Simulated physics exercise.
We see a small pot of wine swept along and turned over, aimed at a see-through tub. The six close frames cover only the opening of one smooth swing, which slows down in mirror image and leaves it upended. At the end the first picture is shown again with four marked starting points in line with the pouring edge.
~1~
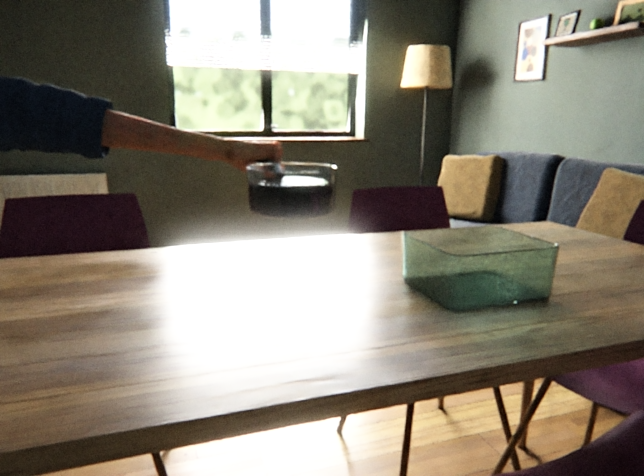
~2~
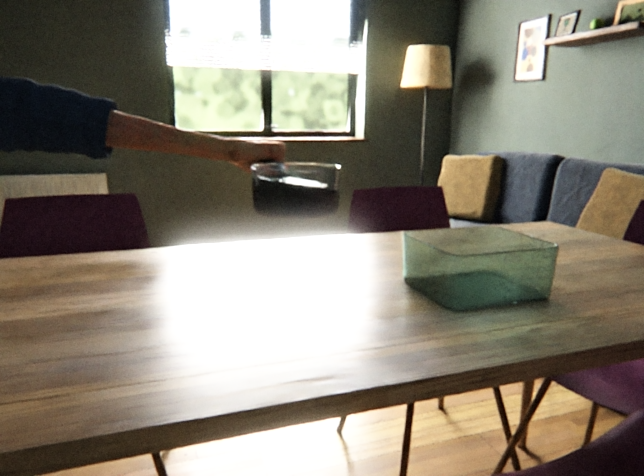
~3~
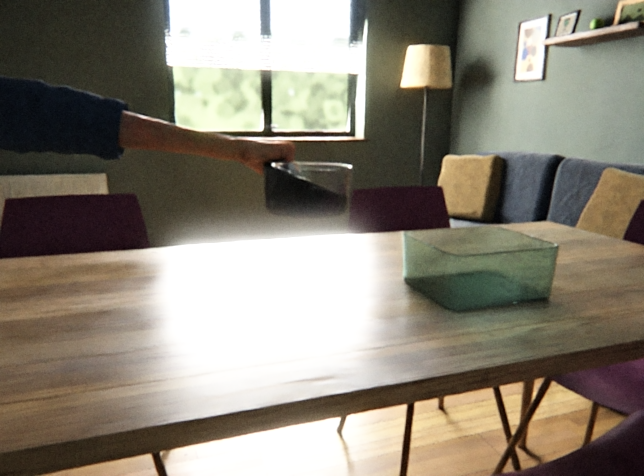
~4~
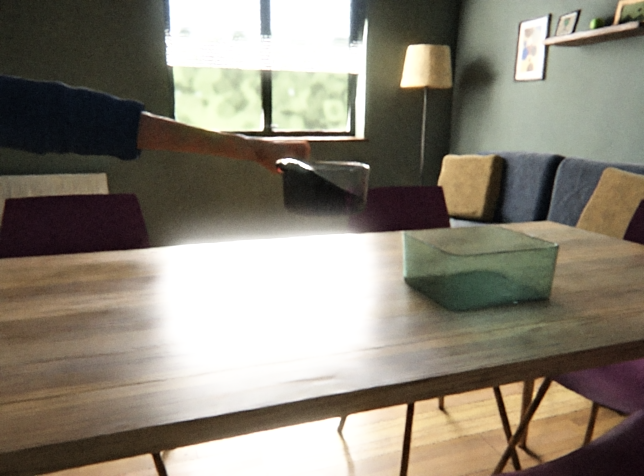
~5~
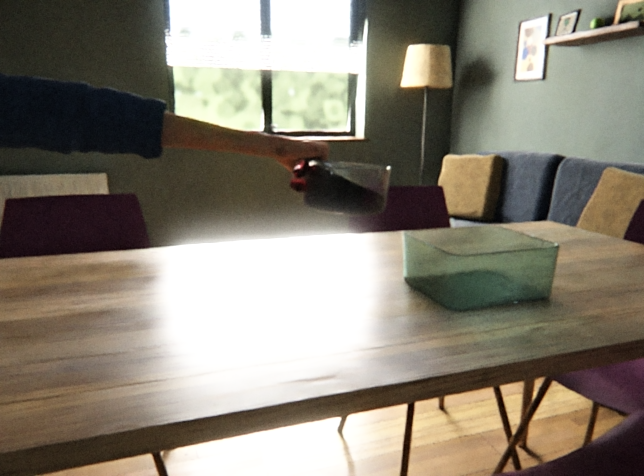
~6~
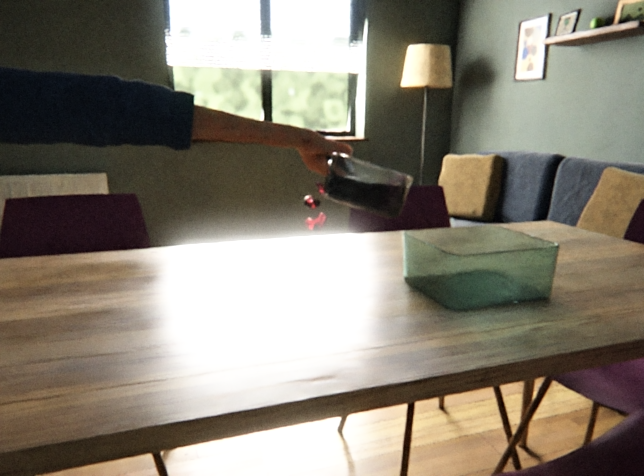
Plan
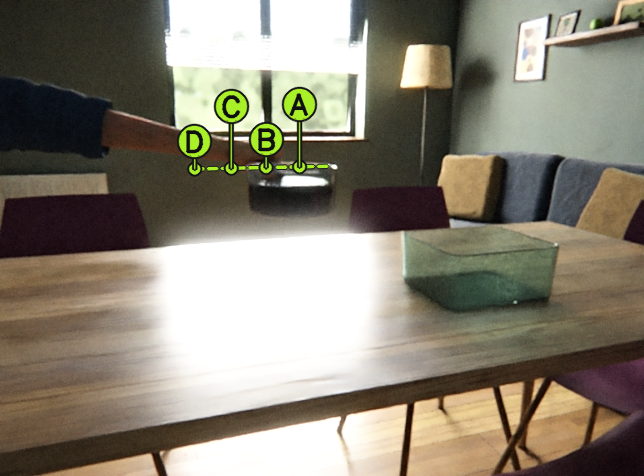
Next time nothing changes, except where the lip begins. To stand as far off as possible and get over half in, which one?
It is A.
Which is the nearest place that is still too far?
The answer is B.
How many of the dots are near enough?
One of them.
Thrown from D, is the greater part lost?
Yes, that goes wrong.
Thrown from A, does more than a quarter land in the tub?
Yes, it does.
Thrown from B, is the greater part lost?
Yes, it does.
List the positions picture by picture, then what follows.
The first frame shows upright, lip at (332, 166); tub from (444, 310) to (547, 297); nothing has left yet.
The second frame shows upright, lip at (336, 166); nothing has left yet.
The third frame shows upright, lip at (347, 165); wine is over the rim, down to (273, 167).
The fourth frame shows upright, lip at (364, 165); wine is over the rim, down to (281, 171).
The fifth frame shows tipped about 4°, lip at (384, 167); wine is over the rim, down to (297, 189).
The sixth frame shows tipped about 17°, lip at (406, 176); wine is over the rim, down to (316, 228).
In lime, A at (299, 166); B at (266, 167); C at (231, 168); D at (194, 169).
With A, about 62 % lands in the tub, 28 % falls short and 9 % goes beside or beyond.
With B, about 29 % lands in the tub, 65 % falls short and 6 % goes beside or beyond.
With C, about 0 % lands in the tub, 97 % falls short.
With D, about 0 % lands in the tub, 100 % falls short.
